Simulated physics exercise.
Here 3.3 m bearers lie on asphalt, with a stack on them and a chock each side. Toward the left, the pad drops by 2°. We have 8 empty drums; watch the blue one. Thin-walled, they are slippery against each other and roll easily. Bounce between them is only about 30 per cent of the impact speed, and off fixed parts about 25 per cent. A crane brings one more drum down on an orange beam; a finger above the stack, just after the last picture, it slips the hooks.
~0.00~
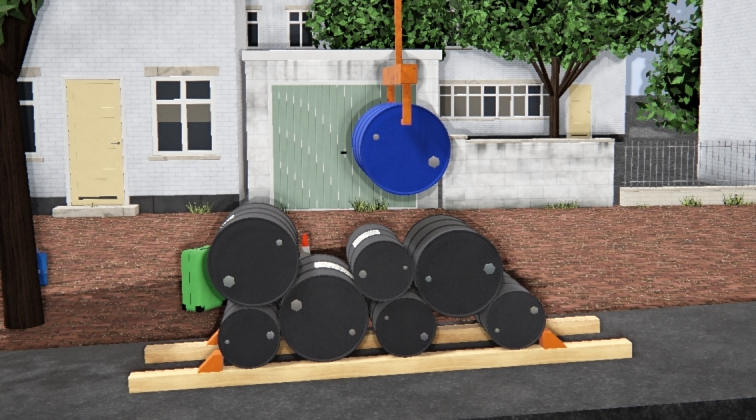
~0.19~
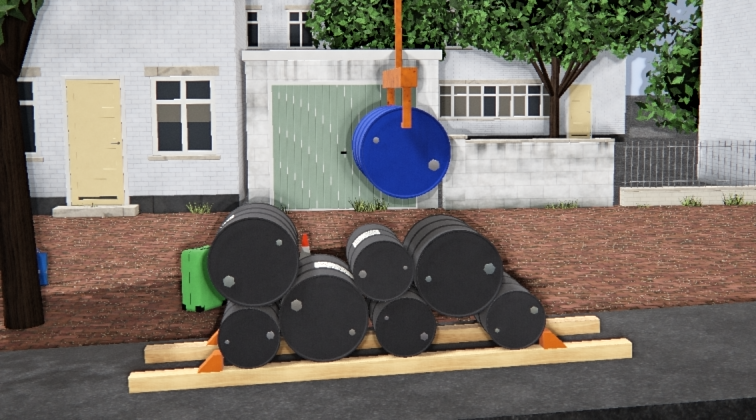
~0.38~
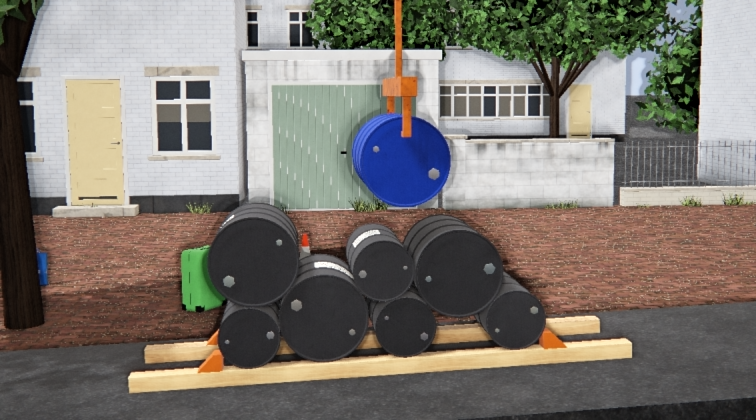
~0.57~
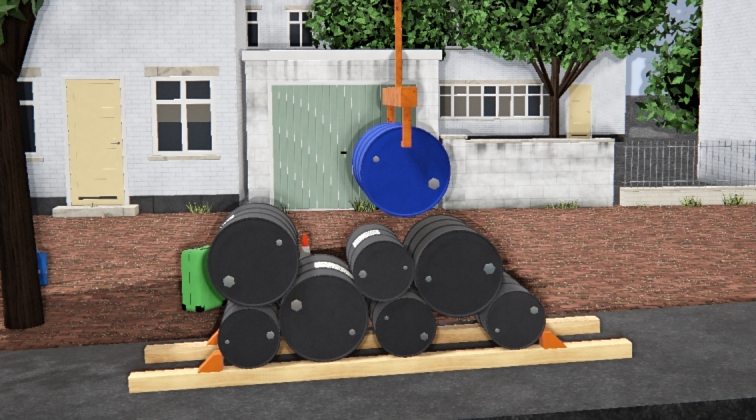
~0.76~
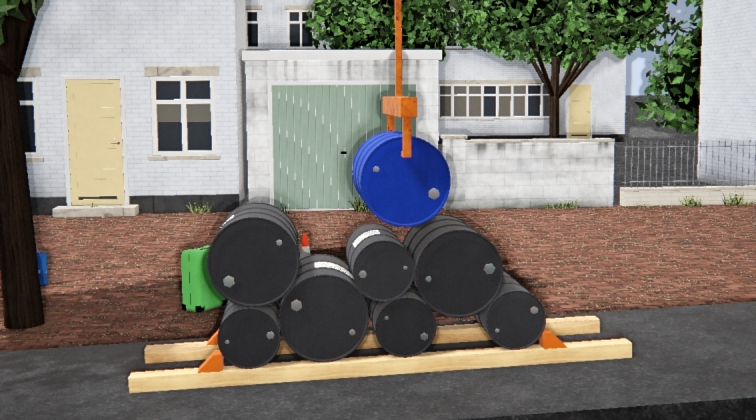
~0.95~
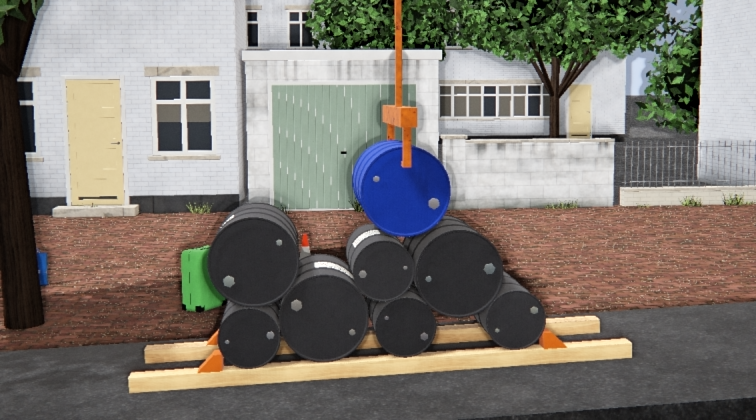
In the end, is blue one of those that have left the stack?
I expect it will not leave the stack.
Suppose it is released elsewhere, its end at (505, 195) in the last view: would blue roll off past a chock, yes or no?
Outcome in that case - blue makes it out.
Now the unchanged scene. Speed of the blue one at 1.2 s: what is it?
Estimate: Some 0.2 m/s.
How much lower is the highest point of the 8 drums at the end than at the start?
30 cm.
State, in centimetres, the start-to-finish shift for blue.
Blue: 30.
Then, 1.2 s in, blue is up on others, 85 cm inside the right chock, rolling right; 0 of 8 are outside the chocks.
Then, 1.5 s in, still the same for blue; 0 of 8 are outside the chocks.
In the end (1.7 s), blue is up on others, 85 cm inside the right chock; 0 of 8 are outside the chocks.
